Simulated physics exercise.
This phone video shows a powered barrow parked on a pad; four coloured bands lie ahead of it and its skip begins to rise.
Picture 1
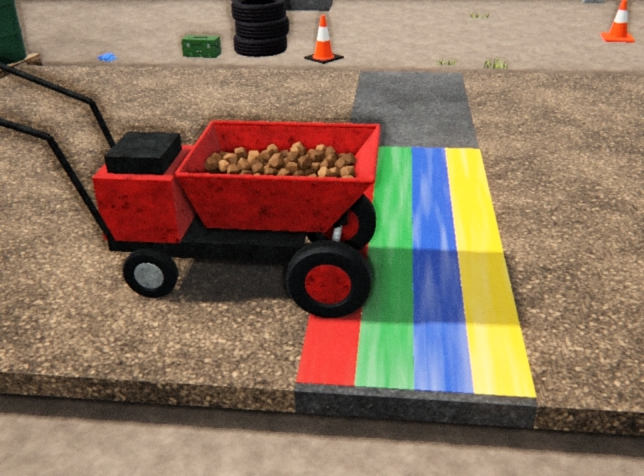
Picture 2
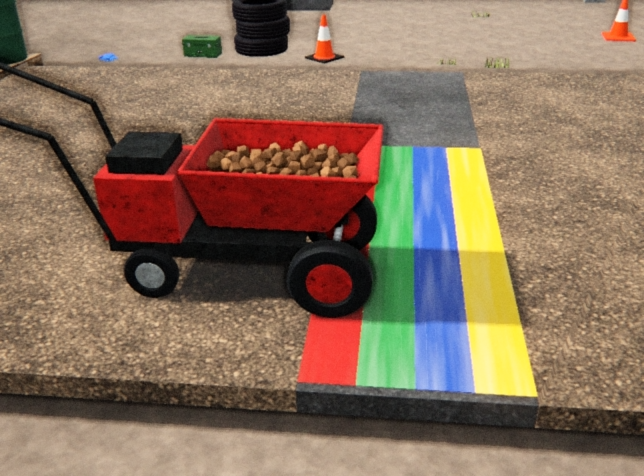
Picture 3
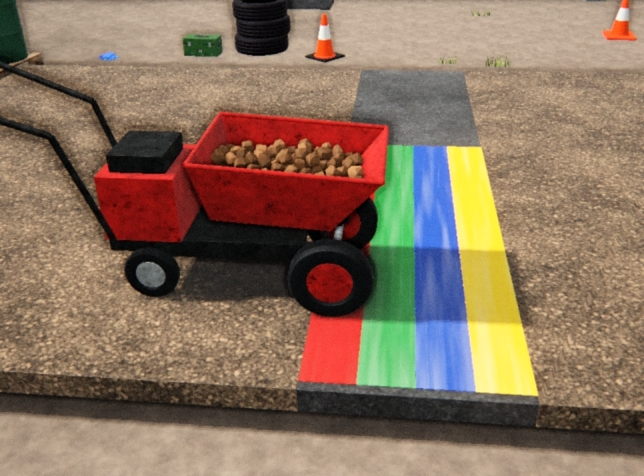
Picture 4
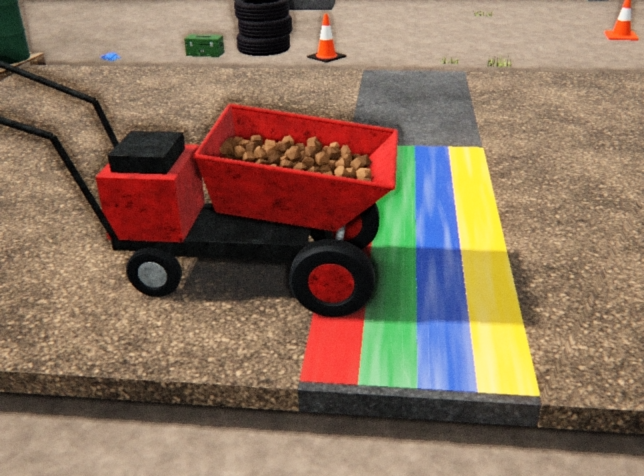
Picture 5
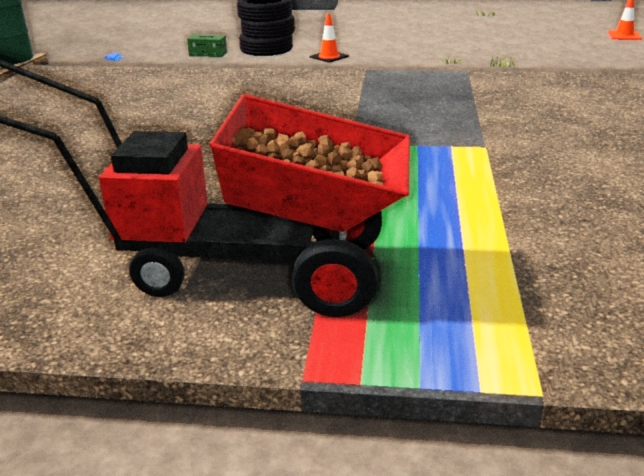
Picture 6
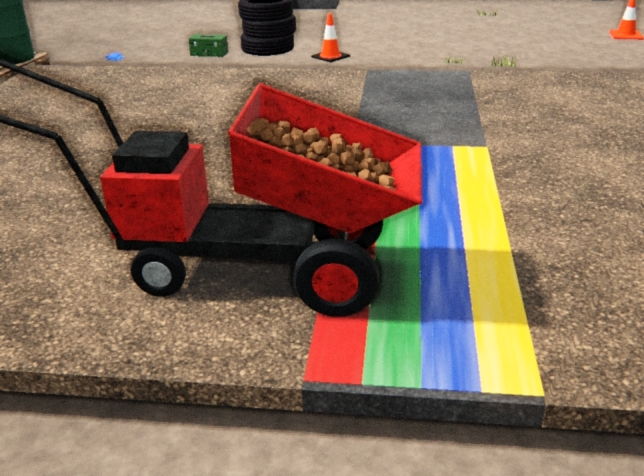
To begin with, a red powered barrow loaded with brown clods sits at the left, its skip level and its front wheels beside red, green, blue and yellow bands. The skip then tilts slightly, its rear rising and its lip moving right, until it is clearly tipped with the clods still inside.
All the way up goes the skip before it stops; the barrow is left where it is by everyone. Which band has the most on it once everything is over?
Yellow.
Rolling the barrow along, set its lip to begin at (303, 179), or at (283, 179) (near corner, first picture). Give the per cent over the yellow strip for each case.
20 % and 10 %.
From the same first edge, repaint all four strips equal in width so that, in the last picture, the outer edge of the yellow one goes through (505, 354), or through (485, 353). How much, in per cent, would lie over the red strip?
Near 0 % and 0 %.
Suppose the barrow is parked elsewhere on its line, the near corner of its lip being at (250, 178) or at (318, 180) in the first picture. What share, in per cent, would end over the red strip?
10 and 0 in a hundred, in that order.
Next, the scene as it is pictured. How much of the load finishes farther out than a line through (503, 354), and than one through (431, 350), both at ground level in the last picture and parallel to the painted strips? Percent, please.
That's 50 per cent for the first and 80 per cent for the second.
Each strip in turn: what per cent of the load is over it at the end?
Red strip around 0, green strip around 0, blue strip around 10, yellow strip around 40.
Just after the last frame, skip tipped steeply; every one in the skip.
A moment on, skip tipped right over; roughly two thirds in the skip; about a tenth over the blue strip; roughly a quarter over the yellow strip; just a few falling.
Further on, skip tipped right over; roughly a quarter in the skip; about a tenth over the blue strip; roughly a third over the yellow strip; roughly a quarter off the paint.
When it is over, skip tipped right over; roughly a quarter in the skip; not one over the red strip; not one over the green strip; about a tenth over the blue strip; roughly a third over the yellow strip; roughly a quarter off the paint.
